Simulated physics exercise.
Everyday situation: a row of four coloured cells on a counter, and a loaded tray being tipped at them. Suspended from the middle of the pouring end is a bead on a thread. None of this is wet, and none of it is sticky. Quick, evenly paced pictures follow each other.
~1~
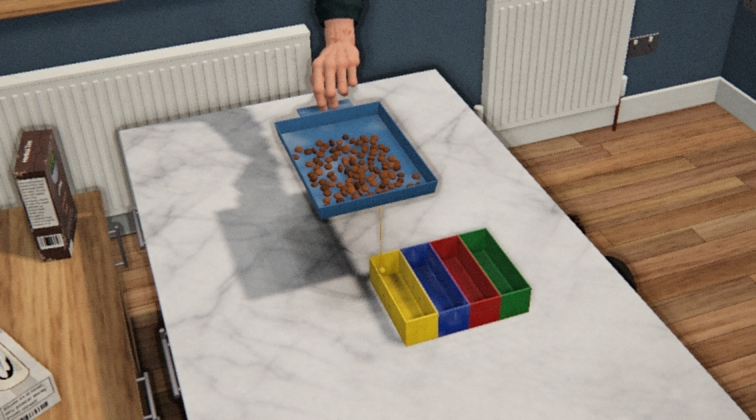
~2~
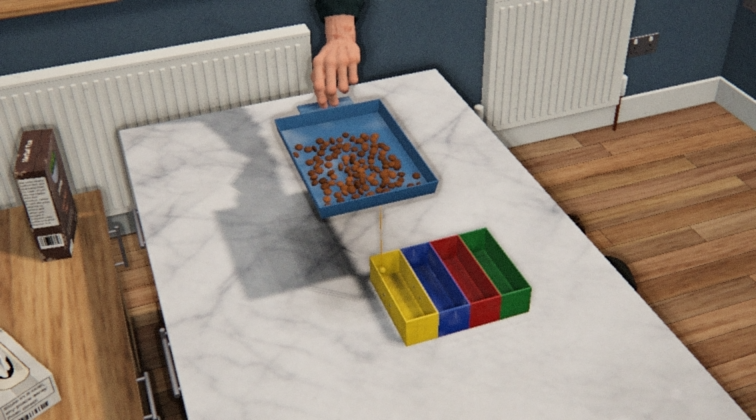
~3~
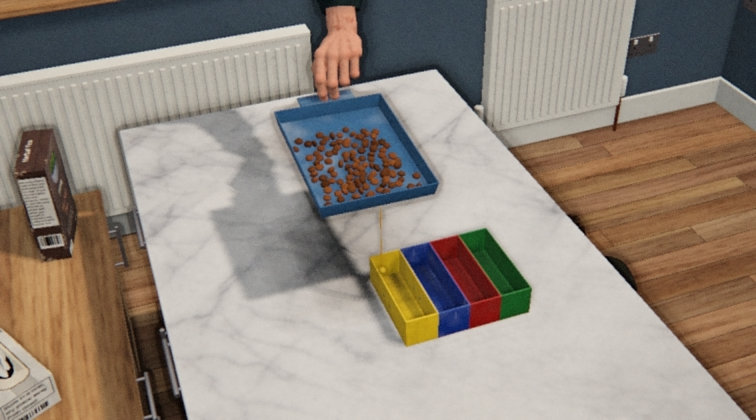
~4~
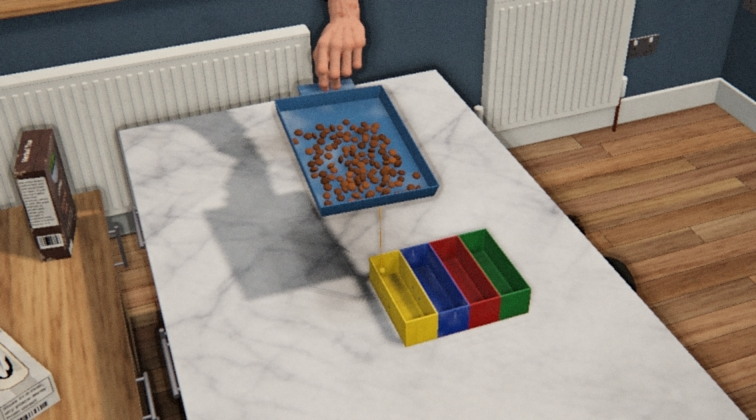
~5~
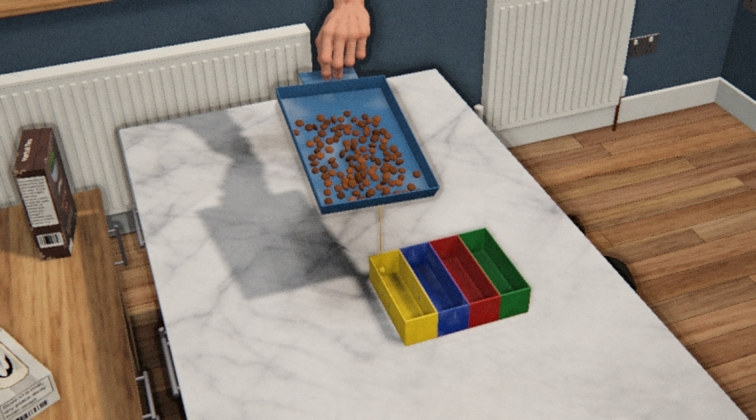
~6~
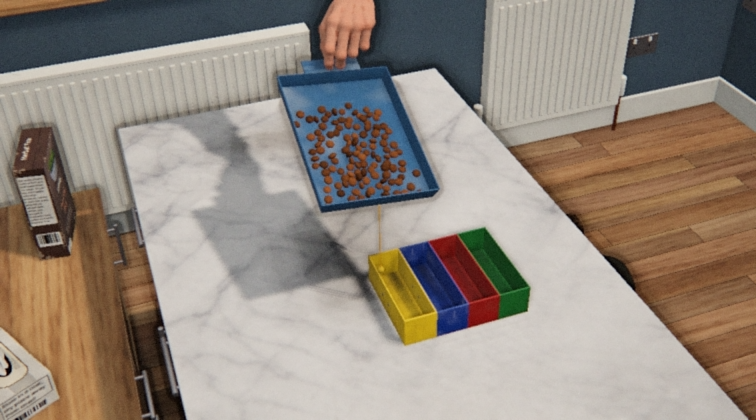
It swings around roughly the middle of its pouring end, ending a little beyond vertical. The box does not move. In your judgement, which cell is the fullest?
In my judgement the blue cell is fullest.
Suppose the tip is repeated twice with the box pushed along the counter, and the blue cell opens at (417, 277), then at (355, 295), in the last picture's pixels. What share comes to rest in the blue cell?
You'd get 40 in a hundred first and 0 in a hundred after that.
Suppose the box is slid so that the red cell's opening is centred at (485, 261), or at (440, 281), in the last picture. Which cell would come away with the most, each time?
That yellow cell first, the cell in red second.
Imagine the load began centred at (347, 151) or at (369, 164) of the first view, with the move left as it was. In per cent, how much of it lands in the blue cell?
Close to 60 per cent, followed by close to 60 per cent.
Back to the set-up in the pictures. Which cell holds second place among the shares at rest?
Second place: The yellow one.
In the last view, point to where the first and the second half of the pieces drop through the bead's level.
The opening half passes (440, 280), the closing half (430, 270).
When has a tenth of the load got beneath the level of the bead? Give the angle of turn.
It has tipped about 90 degrees.
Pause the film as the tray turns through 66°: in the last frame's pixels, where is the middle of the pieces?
About (393, 175).
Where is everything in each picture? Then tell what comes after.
The first frame shows corners of the pouring end at (321, 206) and (435, 180), level; middle of the load at (355, 170), bits of dog kibble; bead on its thread at (382, 271); yellow cell at (422, 328); blue cell at (454, 319); red cell at (485, 310); green cell at (515, 302).
The second frame shows corners of the pouring end at (322, 206) and (435, 180), level; middle of the load at (355, 169).
The third frame shows corners of the pouring end at (322, 205) and (436, 182), tipped barely, lowest at the right corner; middle of the load at (355, 166).
The fourth frame shows corners of the pouring end at (323, 205) and (436, 184), tipped a little, lowest at the right corner; middle of the load at (355, 162).
The fifth frame shows corners of the pouring end at (324, 204) and (437, 186), tipped clearly, lowest at the right corner; middle of the load at (356, 158).
The sixth frame shows corners of the pouring end at (324, 203) and (436, 187), tipped clearly, lowest at the right corner; middle of the load at (362, 157); yellow cell at (421, 327); blue cell at (452, 318); red cell at (484, 309); green cell at (514, 301).
Soon, tray tipped steeply; nearly all on the tray; a stray few falling or outside the box.
A while on, tray tipped past a quarter turn; about a quarter on the tray; about a third in the blue cell; a small part in the yellow cell; a small part in the red cell; about a quarter falling or outside the box.
Towards the end, tray tipped past a quarter turn; about two thirds in the blue cell; about a quarter in the yellow cell; a small part in the red cell; a small part falling or outside the box.
Finally, tray tipped past a quarter turn; about two thirds in the blue cell; about a quarter in the yellow cell; a small part in the red cell; none in the green cell; a small part outside the box.
